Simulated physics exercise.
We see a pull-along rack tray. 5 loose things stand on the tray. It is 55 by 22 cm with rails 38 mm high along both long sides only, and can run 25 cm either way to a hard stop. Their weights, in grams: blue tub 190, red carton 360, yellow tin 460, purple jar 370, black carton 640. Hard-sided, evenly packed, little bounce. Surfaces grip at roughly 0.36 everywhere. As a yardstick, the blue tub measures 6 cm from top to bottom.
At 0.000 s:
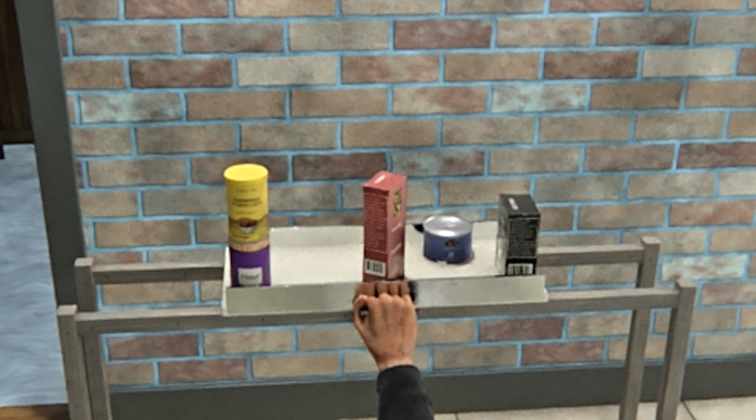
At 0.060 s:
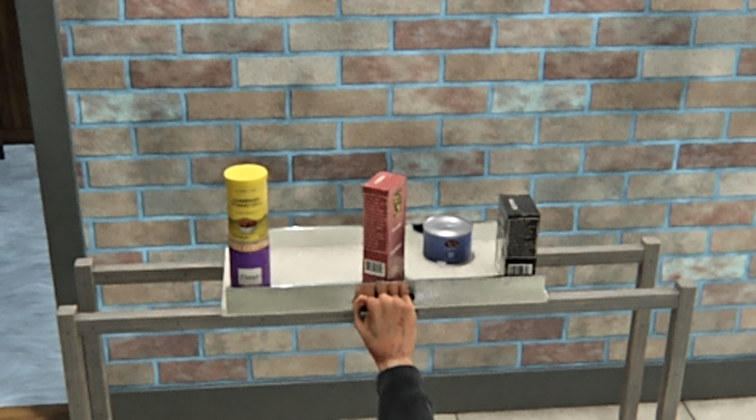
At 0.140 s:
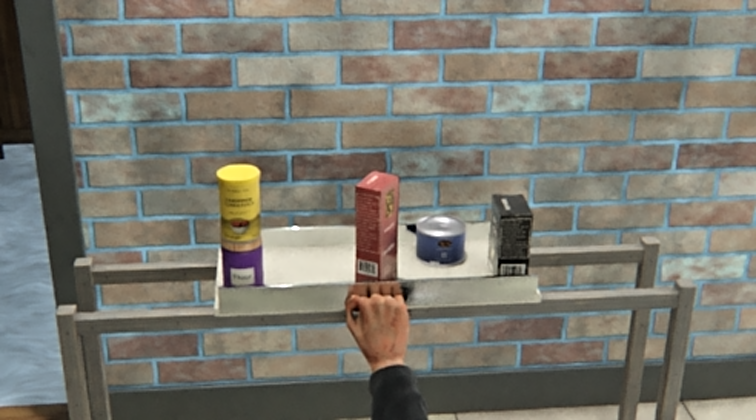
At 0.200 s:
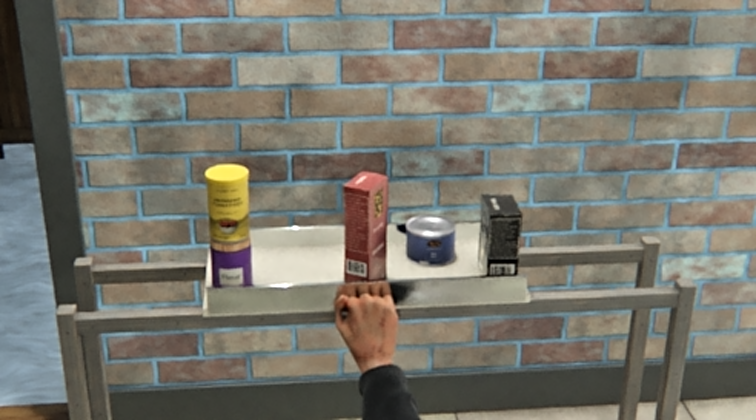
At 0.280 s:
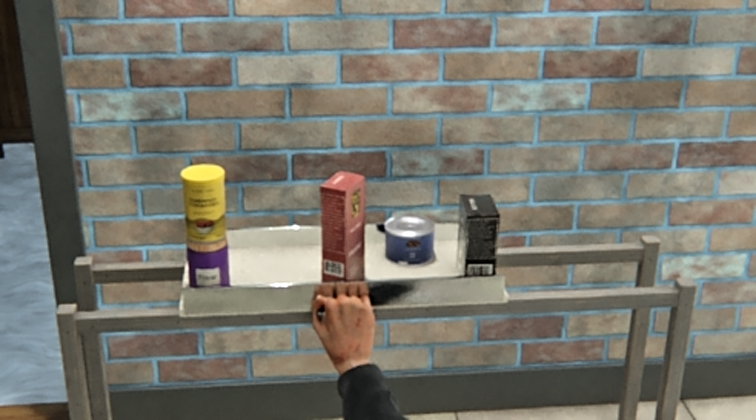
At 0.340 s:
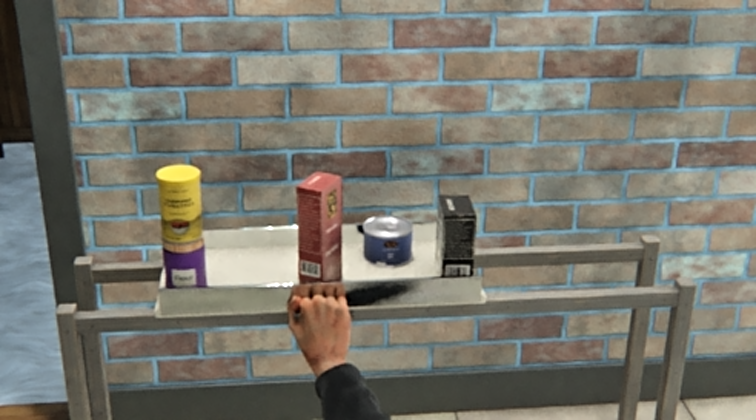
A pale tray on grey rails, seen from the front and slightly above against a brick wall, rests at first and then slides smoothly left, a hand gripping its front edge. On it stand a yellow tin atop a purple jar at left, a tall red carton, a blue tub and a black carton at right. All ride along upright, while the camera stays still.
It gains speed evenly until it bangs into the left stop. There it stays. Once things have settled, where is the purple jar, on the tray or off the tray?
The purple jar falls out.
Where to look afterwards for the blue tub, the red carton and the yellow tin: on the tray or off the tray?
The blue tub ends on the tray; the red carton is still on the tray; the yellow tin ends off the tray.
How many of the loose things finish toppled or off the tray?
In all, 4.
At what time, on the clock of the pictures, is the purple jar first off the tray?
At about 0.6 s.
After 0.64 s, tray has slid 25 cm left; yellow tin and purple jar now off the tray; red carton 12° off upright; black carton 8° off upright.
After 0.84 s, tray has slid 25 cm left; red carton on its side; black carton 57° off upright; blue tub moved 15 cm.
In the end (1.4 s), off the tray, yellow tin and purple jar; toppled on the tray, red carton and black carton; not toppled but over 5 cm from the start, blue tub.
